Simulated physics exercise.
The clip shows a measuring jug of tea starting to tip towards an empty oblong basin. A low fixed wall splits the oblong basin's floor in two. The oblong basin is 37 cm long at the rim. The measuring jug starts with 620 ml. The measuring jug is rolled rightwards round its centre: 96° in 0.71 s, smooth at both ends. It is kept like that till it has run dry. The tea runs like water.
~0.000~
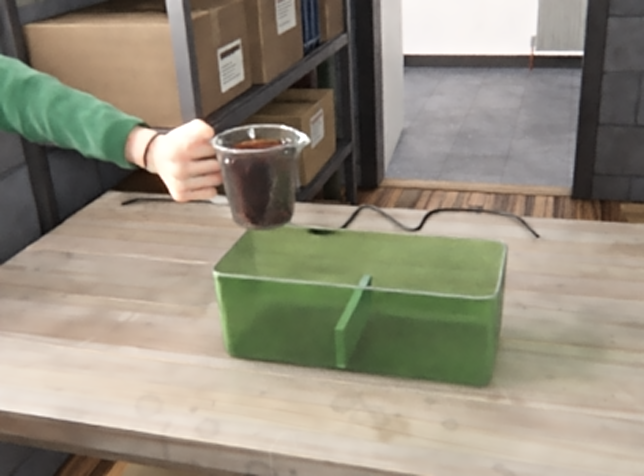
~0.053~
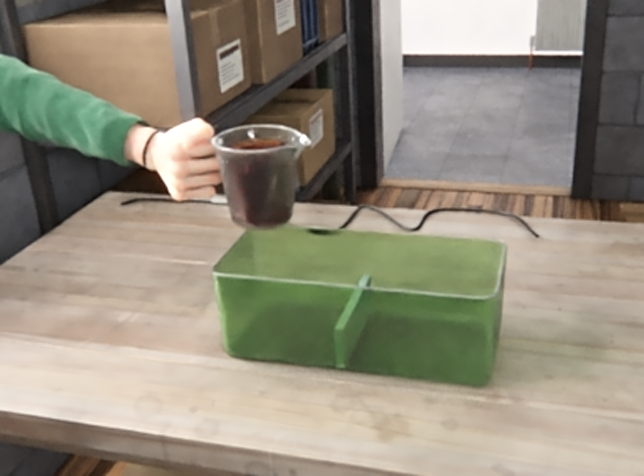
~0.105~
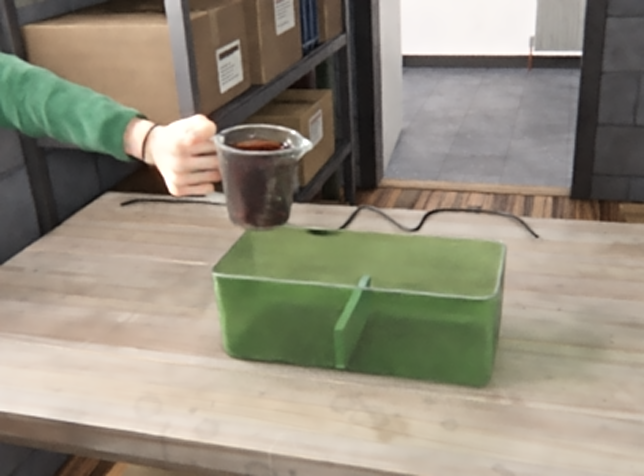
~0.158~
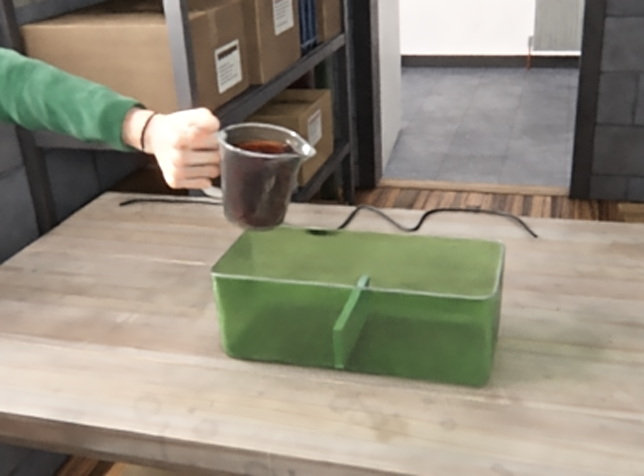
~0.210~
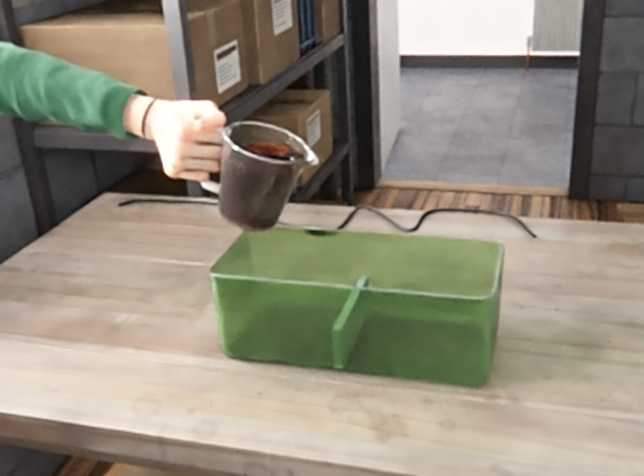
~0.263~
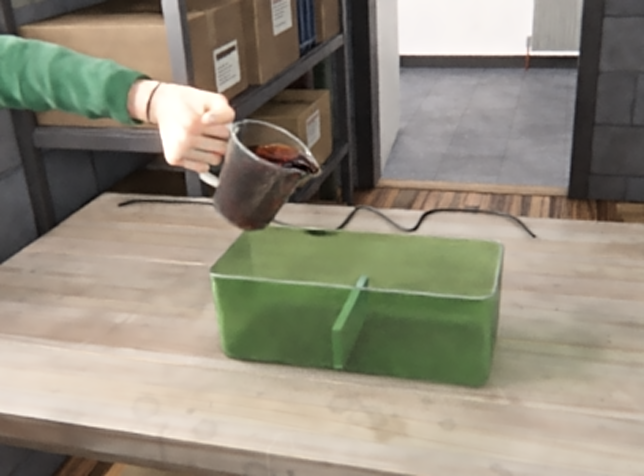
A hand tilts a measuring jug of dark tea rightwards above an empty green basin.
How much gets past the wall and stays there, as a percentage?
About 57 per cent.
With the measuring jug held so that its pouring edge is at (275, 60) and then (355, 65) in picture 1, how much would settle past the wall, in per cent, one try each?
In turn about 40 and 95 per cent.
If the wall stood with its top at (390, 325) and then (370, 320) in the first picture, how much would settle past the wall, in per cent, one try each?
First 10, then 35 per cent.
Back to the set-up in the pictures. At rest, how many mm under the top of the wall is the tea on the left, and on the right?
Left about 50 mm, right about 48 mm.
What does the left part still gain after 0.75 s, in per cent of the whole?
Near 16 in a hundred.
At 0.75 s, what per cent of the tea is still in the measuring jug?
Near 16 in a hundred.
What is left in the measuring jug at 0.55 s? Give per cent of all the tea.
Some 58 per cent.
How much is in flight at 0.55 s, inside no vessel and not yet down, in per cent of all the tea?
Near 18 in a hundred.
Then, 0.55 s in, the tilt is 84° and 58 per cent is still to pour, 3 is left of the wall and 20 right of it.
Then, 0.75 s in, the tilt is 96° and 16 per cent is still to pour, 26 is left of the wall and 48 right of it.
Then, 0.97 s in, the tilt is 96° and 3 per cent is still to pour, 39 is left of the wall and 56 right of it.
Then, 1.21 s in, the tilt is 96° and 0 per cent is still to pour, 43 is left of the wall and 57 right of it.
Finally, 43 per cent lies left of the wall, 57 right of it and 1 outside.
